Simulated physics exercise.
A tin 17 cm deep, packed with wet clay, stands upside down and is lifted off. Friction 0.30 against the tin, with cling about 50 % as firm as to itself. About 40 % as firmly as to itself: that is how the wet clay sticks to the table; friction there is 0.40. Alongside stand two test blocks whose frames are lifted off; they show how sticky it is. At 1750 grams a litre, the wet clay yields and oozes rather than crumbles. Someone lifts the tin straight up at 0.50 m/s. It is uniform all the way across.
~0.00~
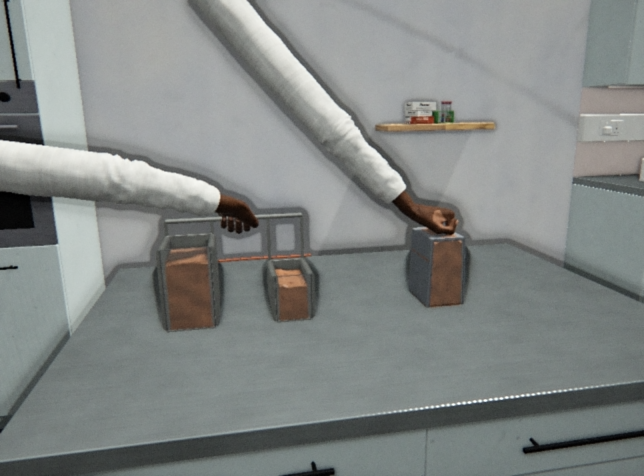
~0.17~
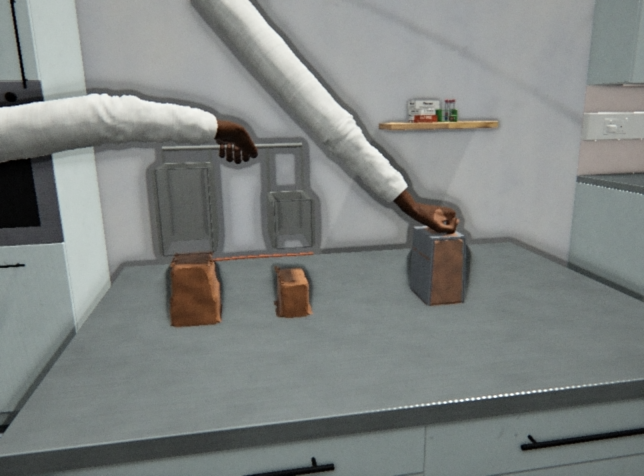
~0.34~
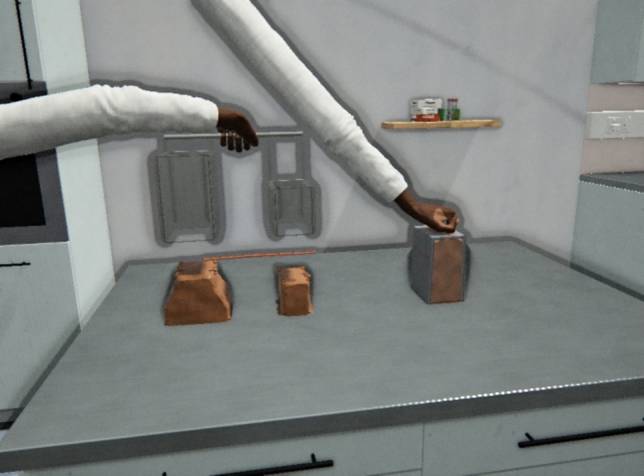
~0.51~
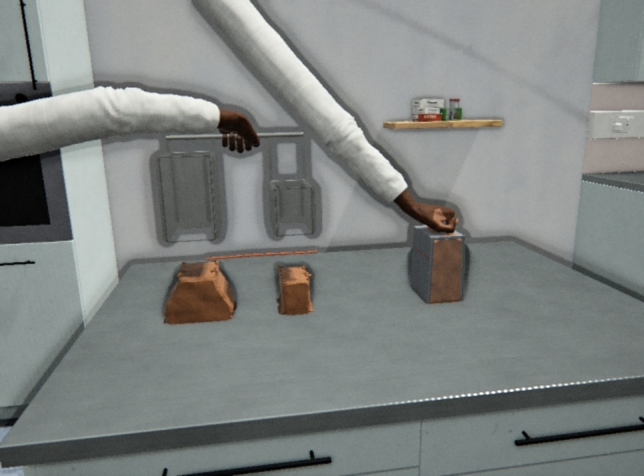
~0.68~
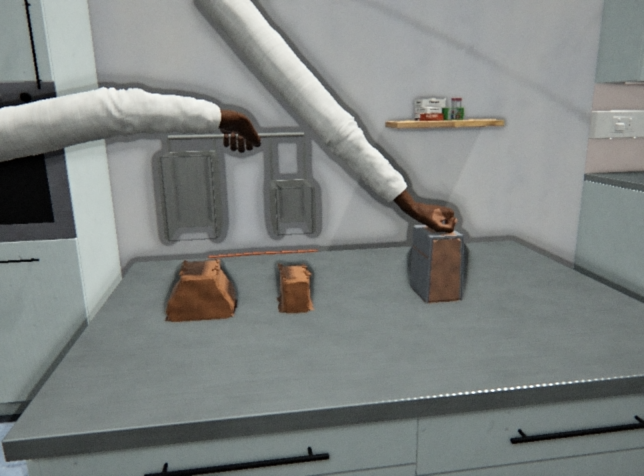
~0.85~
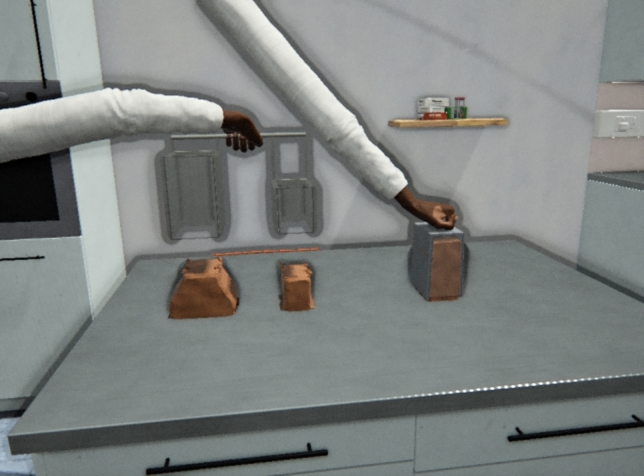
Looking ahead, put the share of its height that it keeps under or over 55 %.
The share of its height that it keeps is over 55 %.
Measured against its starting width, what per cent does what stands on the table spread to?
170 %.
By 1.06 s, the tin is up by 10 cm.
By 1.30 s, the tin is up by 22 cm; what stands on the table is 69 % of the tin's depth.
By 1.54 s, the tin is up by 29 cm; what stands on the table is 68 % of the tin's depth.
By 1.78 s, the tin is up by 29 cm; what stands on the table is 68 % of the tin's depth.
By 1.88 s, at the end, the tin is up by 29 cm; what stands on the table is 68 % of the tin's depth.
